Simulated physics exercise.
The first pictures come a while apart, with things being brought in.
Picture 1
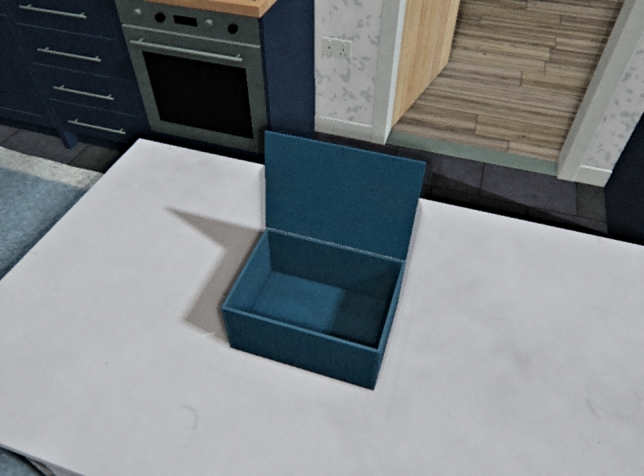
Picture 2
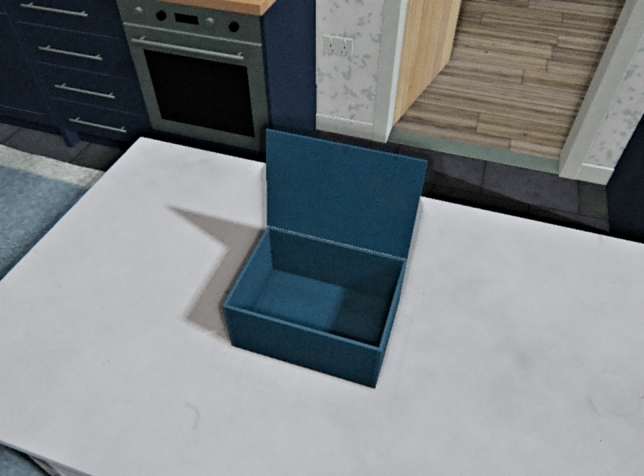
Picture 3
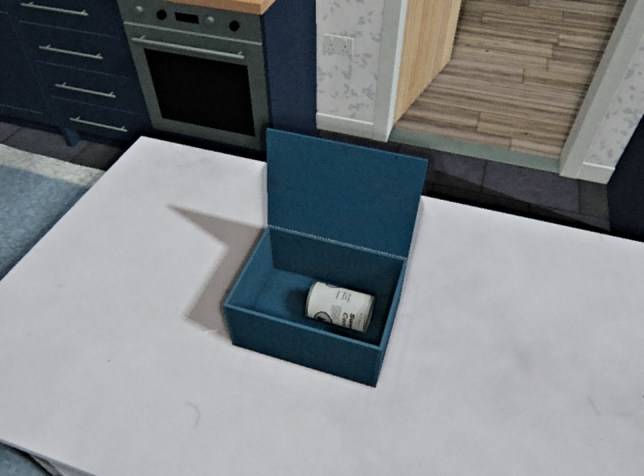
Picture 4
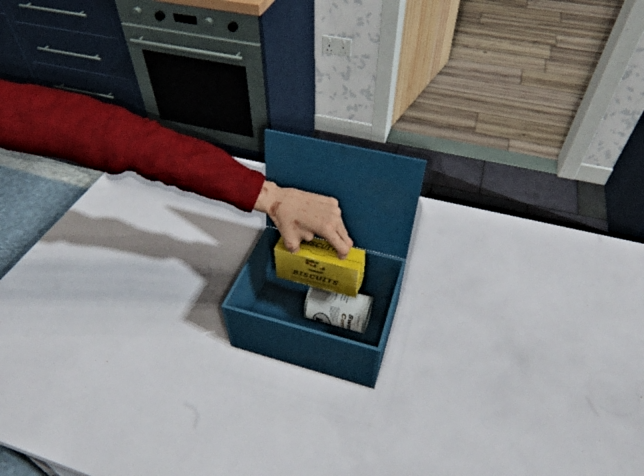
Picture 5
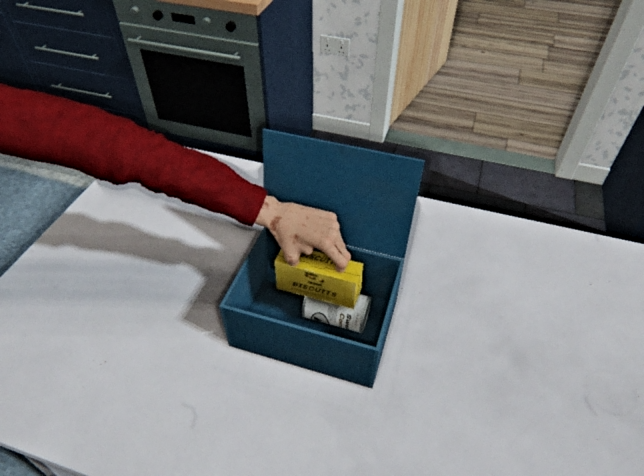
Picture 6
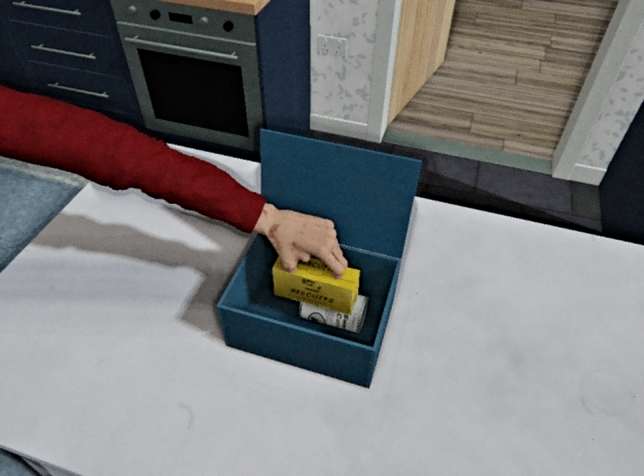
A hand in a red sleeve lowering a yellow packet into an open blue box beside a white tin already inside.
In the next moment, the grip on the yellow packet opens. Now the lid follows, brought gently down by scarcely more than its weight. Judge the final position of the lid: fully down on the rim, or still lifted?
Final position: Fully down on the rim.
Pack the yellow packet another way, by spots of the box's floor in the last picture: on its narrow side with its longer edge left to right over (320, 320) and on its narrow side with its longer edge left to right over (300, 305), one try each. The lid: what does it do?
On the first go the lid settles shut, and on the second go it settles shut.
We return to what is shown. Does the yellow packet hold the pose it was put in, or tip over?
By the end it has leaned over.
Then, 0.40 s past the last view, yellow packet on its side near (307, 334).
Then, 1.40 s past the last view, lid 77° above the rim; yellow packet on its side near (307, 332); white tin displaced a little.
Then, 1.70 s past the last view, lid 47° above the rim; yellow packet on its side near (307, 332); white tin displaced a little.
Then, 1.90 s past the last view, lid 16° above the rim; yellow packet on its side near (307, 332); white tin displaced a little.
Finally, lid shut; down or leaning hard in the box, yellow packet; moved from the start, white tin. Final places as the last picture's camera would see them, yellow packet near (307, 332).
